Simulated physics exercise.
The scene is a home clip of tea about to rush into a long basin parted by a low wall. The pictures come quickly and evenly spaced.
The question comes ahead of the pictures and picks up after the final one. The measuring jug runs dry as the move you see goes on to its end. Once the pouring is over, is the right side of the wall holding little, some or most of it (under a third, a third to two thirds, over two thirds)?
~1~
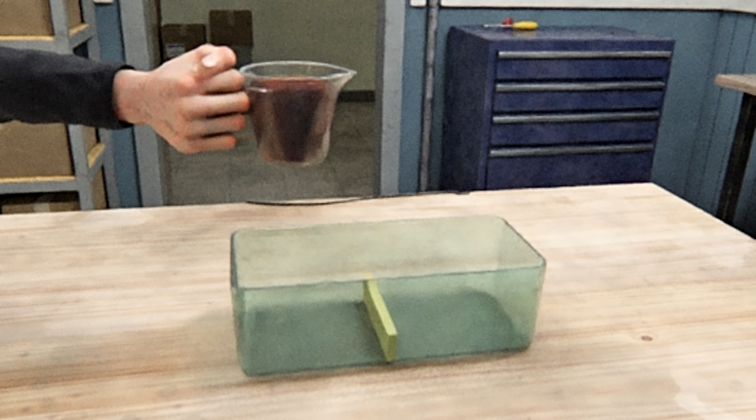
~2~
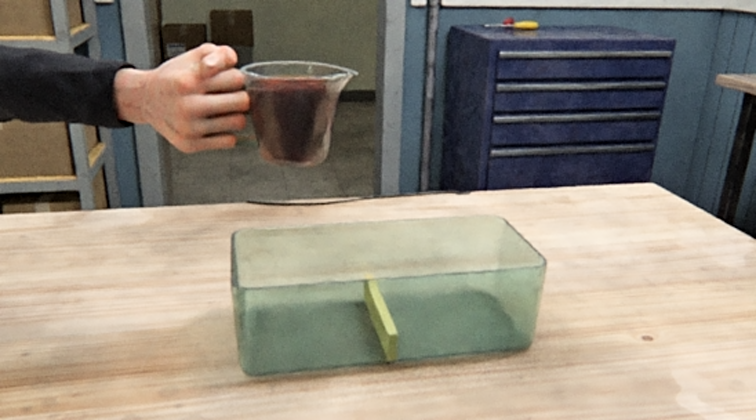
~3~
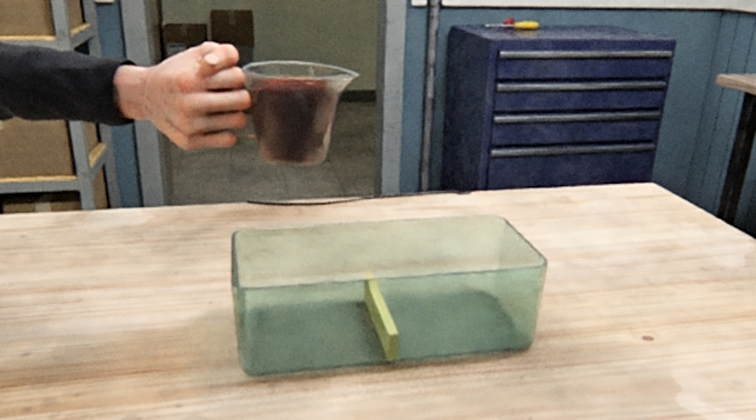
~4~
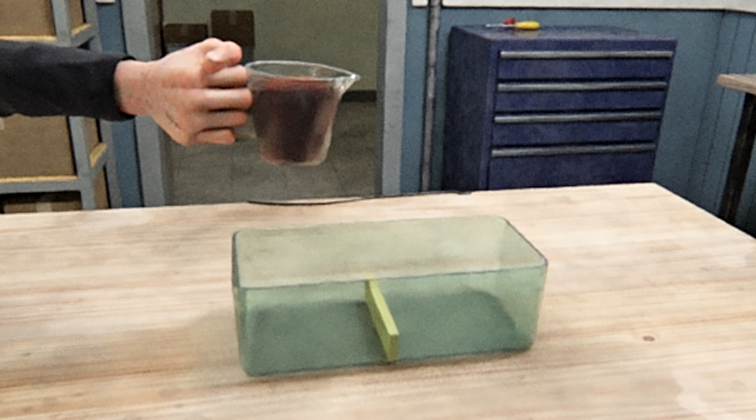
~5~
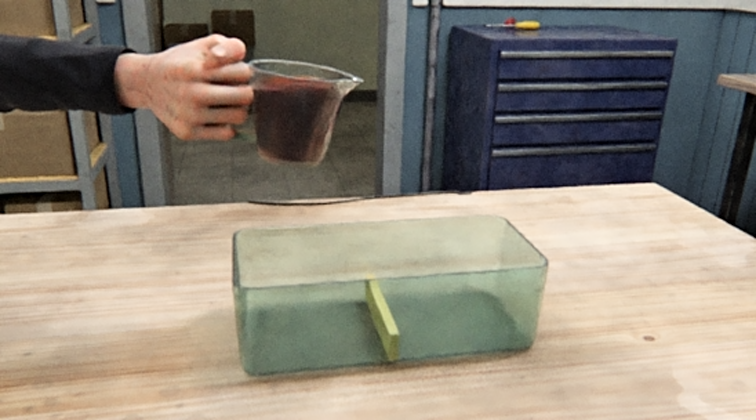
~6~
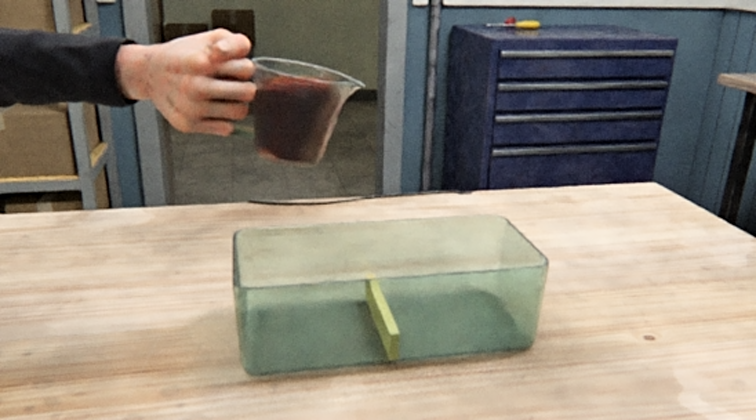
It holds most.
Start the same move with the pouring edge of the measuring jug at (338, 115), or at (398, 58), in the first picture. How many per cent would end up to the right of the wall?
First try: About 50 %; second try: About 90 %.
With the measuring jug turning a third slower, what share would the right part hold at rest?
About 85 per cent.
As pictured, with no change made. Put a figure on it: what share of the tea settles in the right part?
I'd put it near 85 per cent.
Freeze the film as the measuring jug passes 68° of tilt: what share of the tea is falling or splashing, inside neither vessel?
I'd say some 25 per cent of it.
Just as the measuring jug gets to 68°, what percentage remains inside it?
Close to 65 parts in a hundred remain.
A moment on, the measuring jug is tipped part way and 66 per cent is still to pour, 0 is left of the wall and 7 right of it.
Next, the measuring jug is tipped right over and 10 per cent is still to pour, 3 is left of the wall and 68 right of it.
Then the measuring jug is tipped right over and 0 per cent is still to pour, 15 is left of the wall and 84 right of it.
Later the measuring jug is tipped right over and 0 per cent is still to pour, 15 is left of the wall and 84 right of it.
At rest 15 per cent lies left of the wall, 84 right of it and 1 outside.
